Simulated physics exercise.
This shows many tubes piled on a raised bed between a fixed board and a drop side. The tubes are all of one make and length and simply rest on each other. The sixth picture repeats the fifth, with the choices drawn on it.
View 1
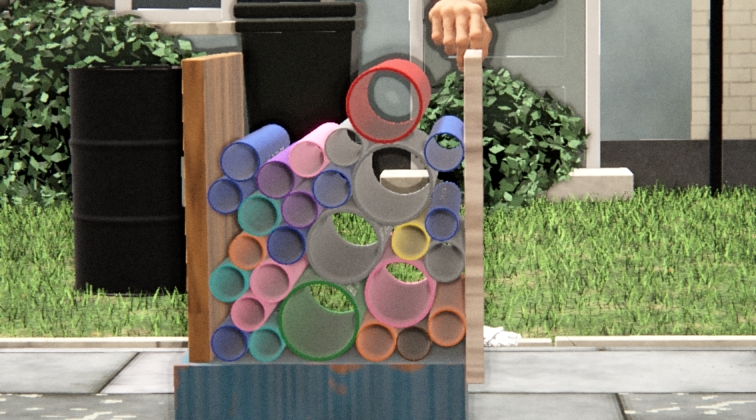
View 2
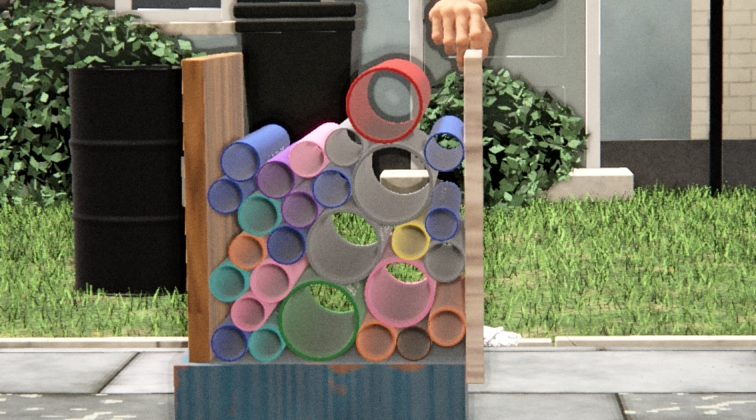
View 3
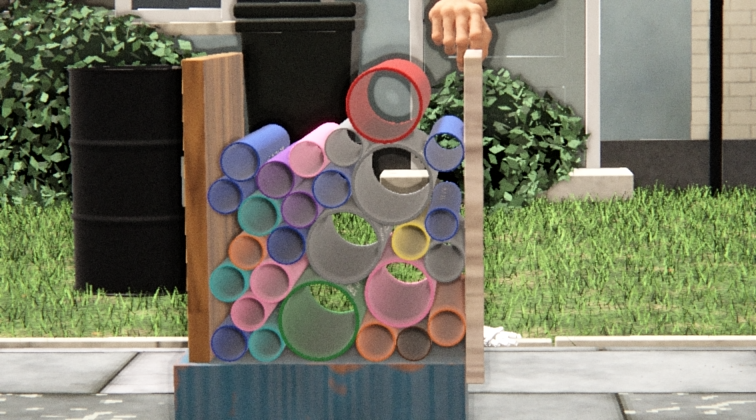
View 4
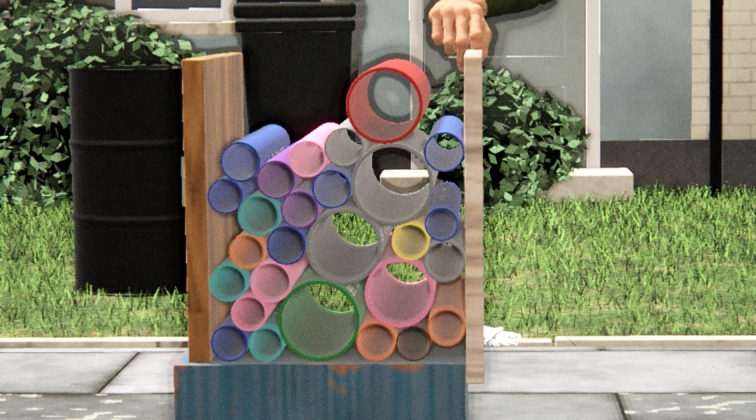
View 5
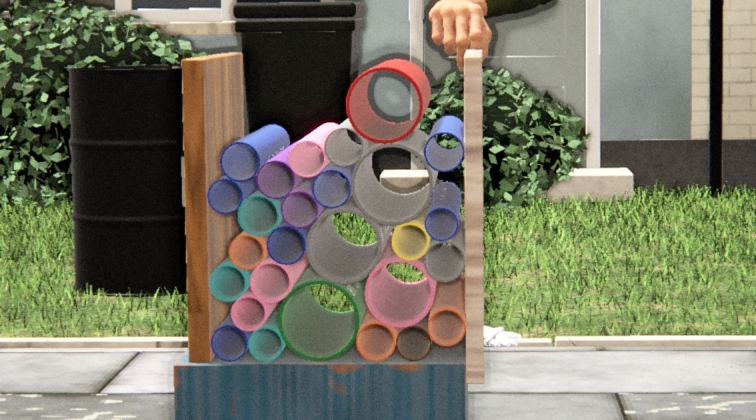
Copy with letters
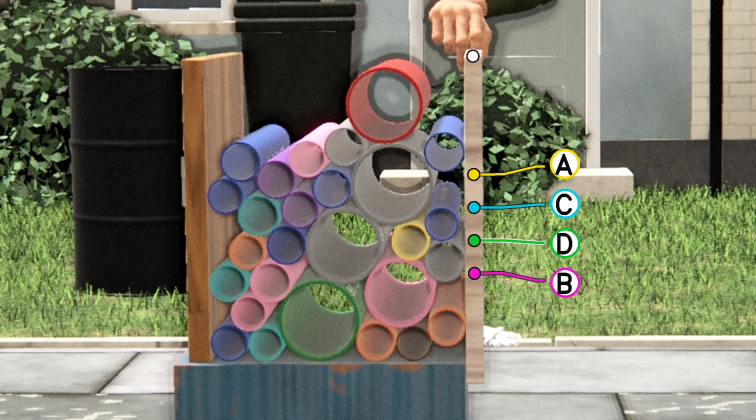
To begin with, colourful tubes of different widths lie stacked between two upright wooden boards above a blue base, with a large red tube on top and a hand at the top of the right board. Through to the end, the hand stays there and the tubes and boards show no visible movement.
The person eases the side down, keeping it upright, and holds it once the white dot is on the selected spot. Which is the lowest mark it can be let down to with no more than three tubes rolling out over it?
Down to B.
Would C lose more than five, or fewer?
Fewer than five.
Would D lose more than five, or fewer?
Fewer than five.
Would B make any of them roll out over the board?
At B: Yes.
On the marked copy, A at (474, 174); B at (474, 273); C at (474, 207); D at (474, 240); the white dot at (473, 56).
With B. Early on, top of the board (465, 146).
Further on, top of the board (465, 245).
At the end, top of the board (466, 273), two out over the board.
As for the rest, A one out over the board; C one out over the board; D one out over the board.
